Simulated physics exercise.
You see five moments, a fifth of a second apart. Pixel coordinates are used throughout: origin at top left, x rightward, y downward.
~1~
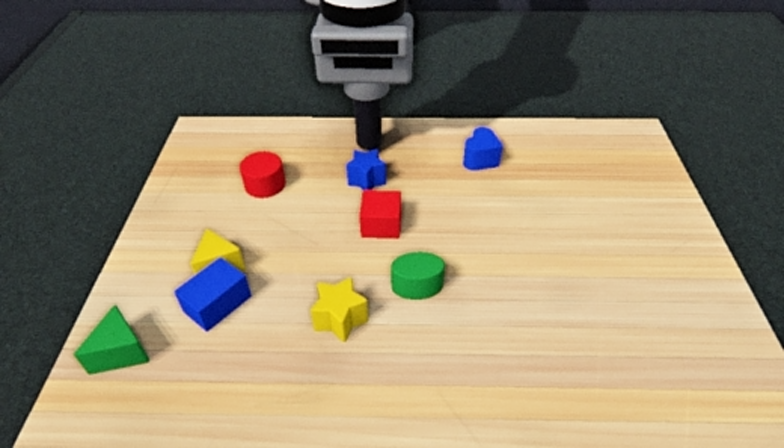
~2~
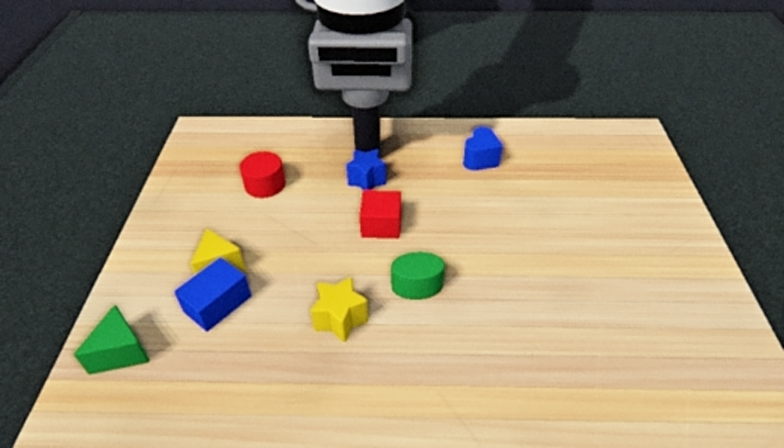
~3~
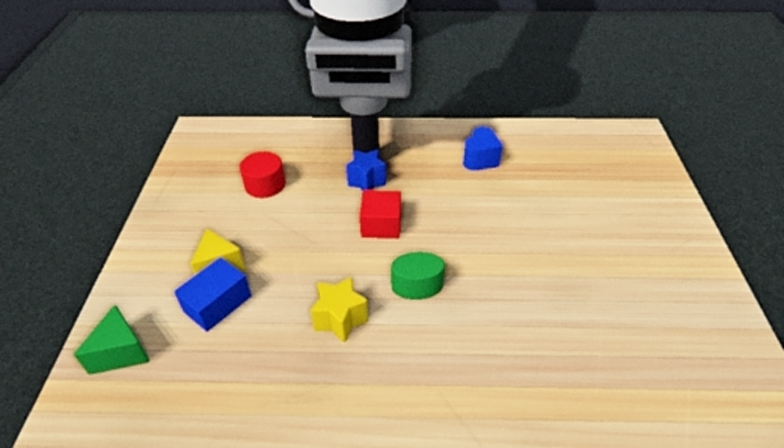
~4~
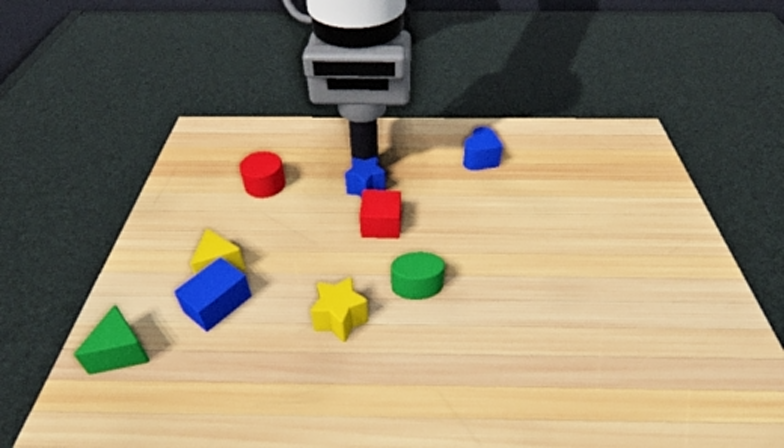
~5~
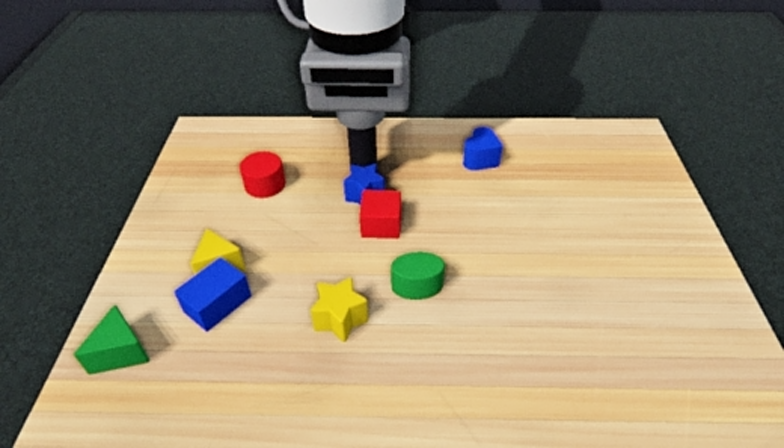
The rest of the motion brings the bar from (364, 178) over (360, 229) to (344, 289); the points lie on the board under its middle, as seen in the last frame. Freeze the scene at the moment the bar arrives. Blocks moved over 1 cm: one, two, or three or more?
Expect three or more.
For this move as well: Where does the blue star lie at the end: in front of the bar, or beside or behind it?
It stays on the bar's front.
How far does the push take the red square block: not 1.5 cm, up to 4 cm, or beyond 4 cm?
Moves over 4 cm.
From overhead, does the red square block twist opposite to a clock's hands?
Going by the path, yes.
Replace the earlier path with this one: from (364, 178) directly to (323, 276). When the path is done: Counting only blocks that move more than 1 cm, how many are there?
In total, two blocks get moved by over 1 cm.
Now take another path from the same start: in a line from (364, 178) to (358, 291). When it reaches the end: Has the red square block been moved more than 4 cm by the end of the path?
Yes, that is how it ends up.
What follows on the original path. One third of the way, bar at (362, 203); blue star at (357, 210); red square block at (388, 231), turned 50° anticlockwise.
Two thirds of the way, bar at (354, 240); blue star at (345, 249), turned 15° clockwise; red square block at (391, 256), turned 75° anticlockwise; green oval at (430, 273), turned 35° anticlockwise.
At the end, bar at (343, 282); yellow star at (328, 331); blue star at (330, 294), turned 15° clockwise; red square block at (391, 256), turned 75° anticlockwise; green oval at (430, 273), turned 35° anticlockwise.
